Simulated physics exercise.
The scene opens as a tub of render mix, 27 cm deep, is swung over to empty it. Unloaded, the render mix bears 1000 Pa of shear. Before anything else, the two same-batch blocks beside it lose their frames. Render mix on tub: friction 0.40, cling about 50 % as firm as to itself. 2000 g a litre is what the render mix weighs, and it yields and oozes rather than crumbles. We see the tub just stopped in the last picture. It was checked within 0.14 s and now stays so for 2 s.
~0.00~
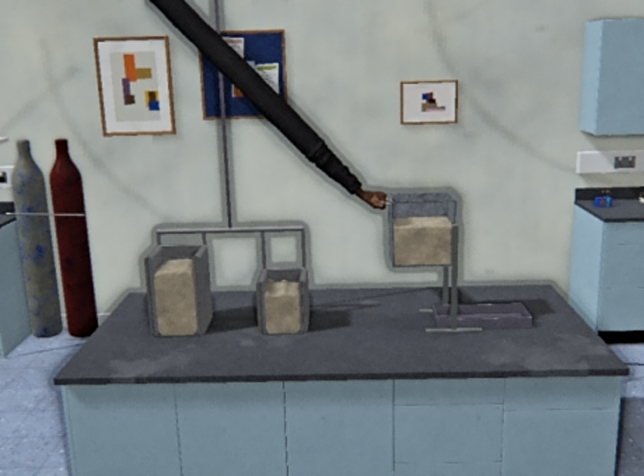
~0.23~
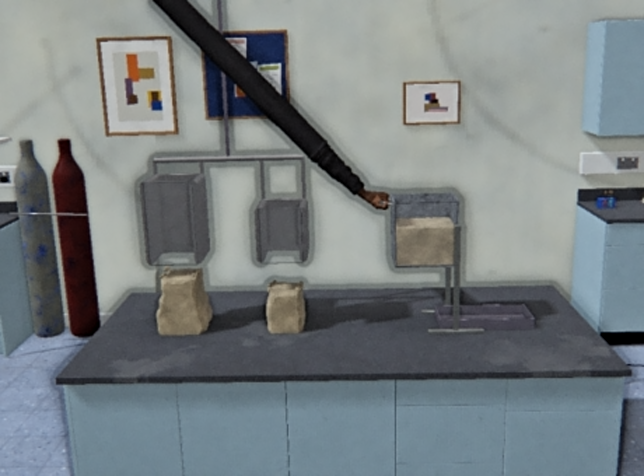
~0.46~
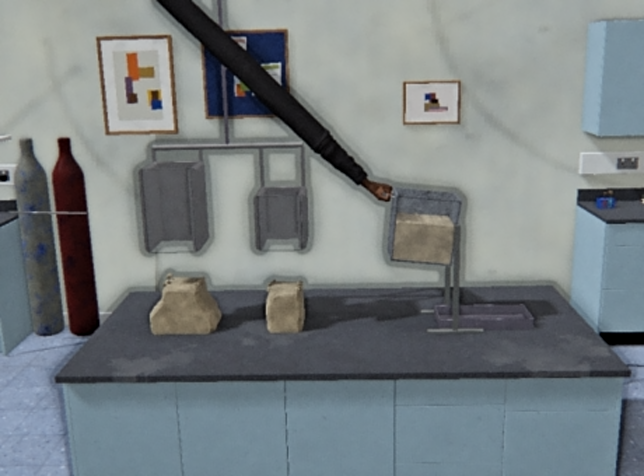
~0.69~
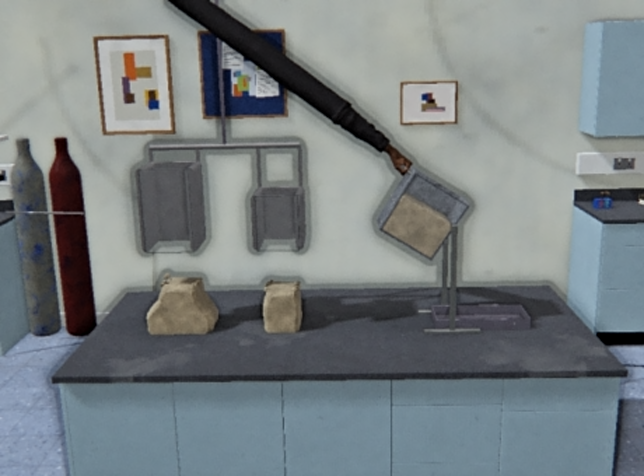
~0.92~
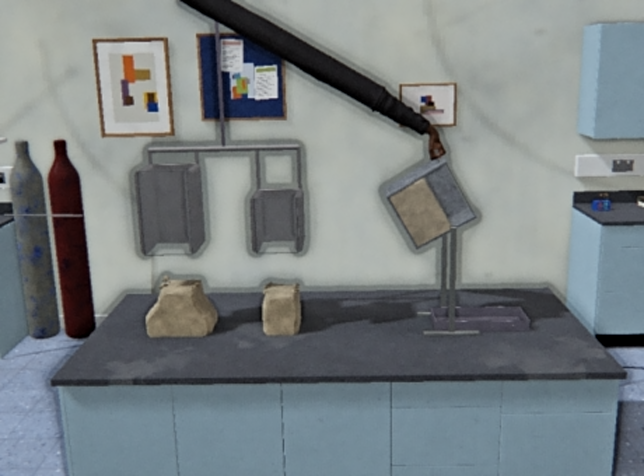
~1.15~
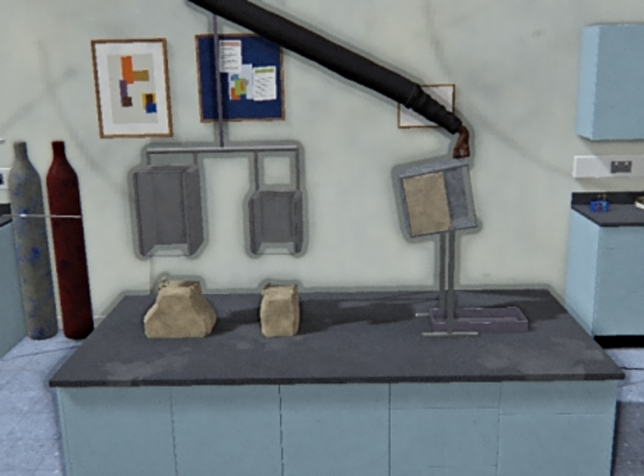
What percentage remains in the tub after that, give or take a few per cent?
100 %.
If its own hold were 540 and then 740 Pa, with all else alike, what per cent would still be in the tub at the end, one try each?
100 in a hundred, followed by 100 in a hundred.
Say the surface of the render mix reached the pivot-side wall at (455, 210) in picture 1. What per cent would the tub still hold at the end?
About 100 per cent.
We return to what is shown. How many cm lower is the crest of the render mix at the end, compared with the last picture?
2 cm or so.
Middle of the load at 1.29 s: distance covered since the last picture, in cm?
Looks like around 1 cm to me.
After 1.29 s, the tub is at 80 degrees and holds 100 %.
After 1.46 s, the tub is at 80 degrees and holds 100 %.
After 1.63 s, the tub is at 80 degrees and holds 100 %.
After 1.80 s, the tub is at 80 degrees and holds 100 %.
After 3.15 s, the tub is at 80 degrees and holds 100 %.
